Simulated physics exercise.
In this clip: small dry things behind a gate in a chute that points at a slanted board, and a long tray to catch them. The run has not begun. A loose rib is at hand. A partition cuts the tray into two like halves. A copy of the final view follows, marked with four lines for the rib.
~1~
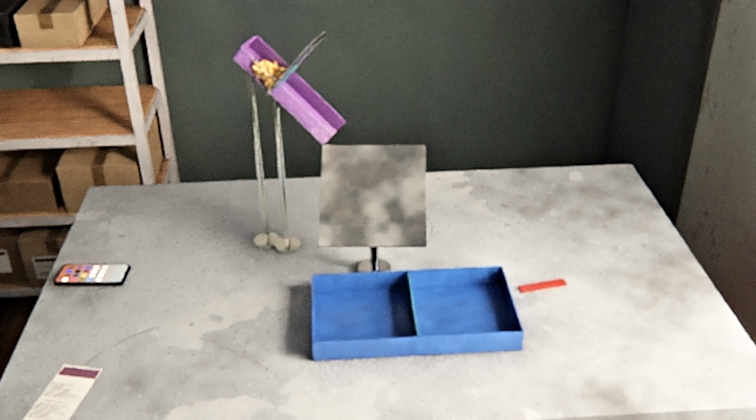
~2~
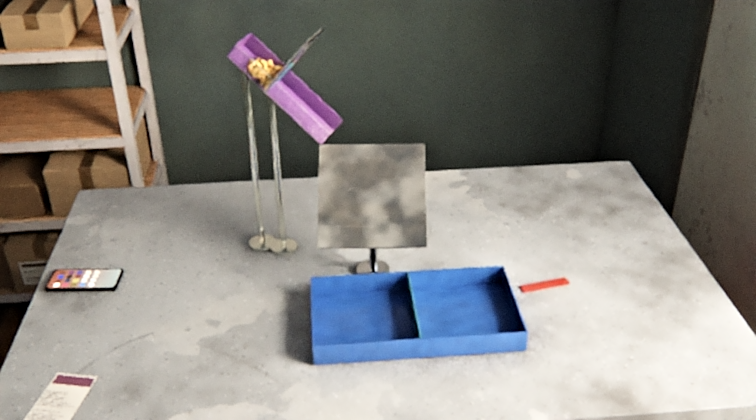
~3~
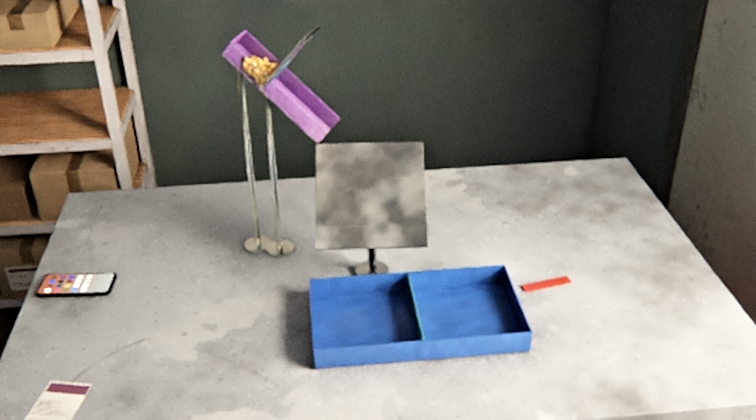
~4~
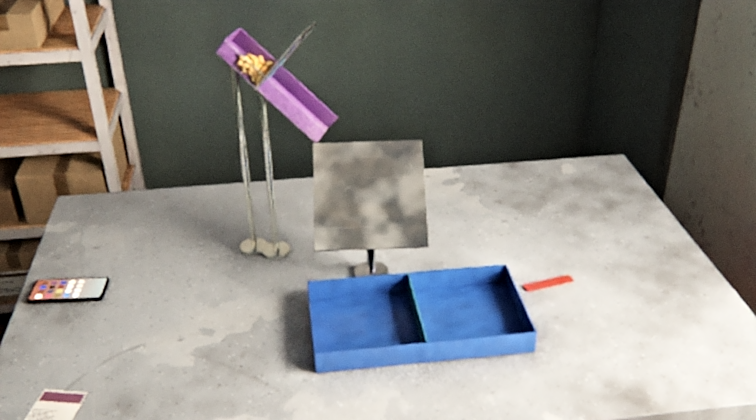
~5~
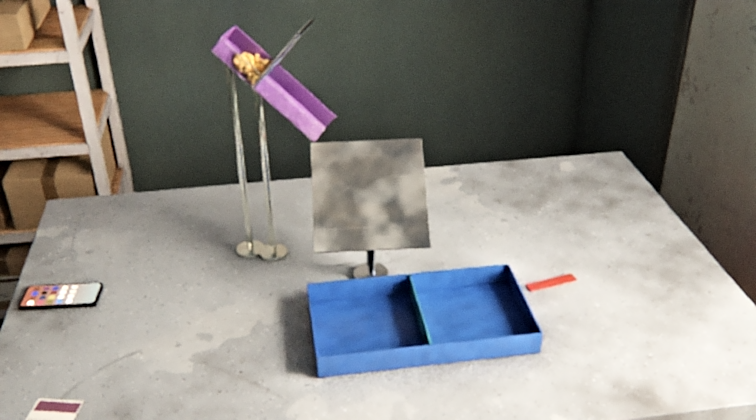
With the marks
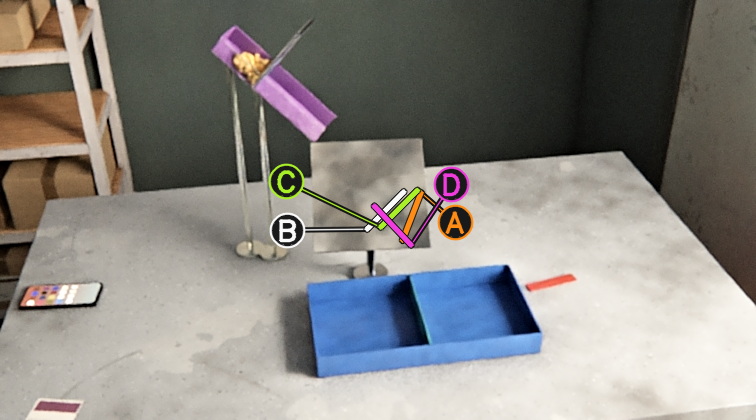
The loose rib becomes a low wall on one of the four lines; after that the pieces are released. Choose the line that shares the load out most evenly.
D is best.
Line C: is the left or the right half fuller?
More lands on the left.
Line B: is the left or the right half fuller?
More lands on the left.
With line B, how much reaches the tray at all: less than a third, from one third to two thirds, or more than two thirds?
It is more than two thirds.
On the marked copy, line A from (421, 192) to (402, 240); line B from (403, 191) to (367, 229); line C from (417, 190) to (380, 227); line D from (374, 206) to (411, 245).
With A, of what is caught, all but a few in the left half, only a few in the right.
With B, of what is caught, all but a few in the left half, a small share in the right.
With C, of what is caught, the whole lot in the left half, none at all in the right.
With D, of what is caught, close to half in the left half, close to half in the right.
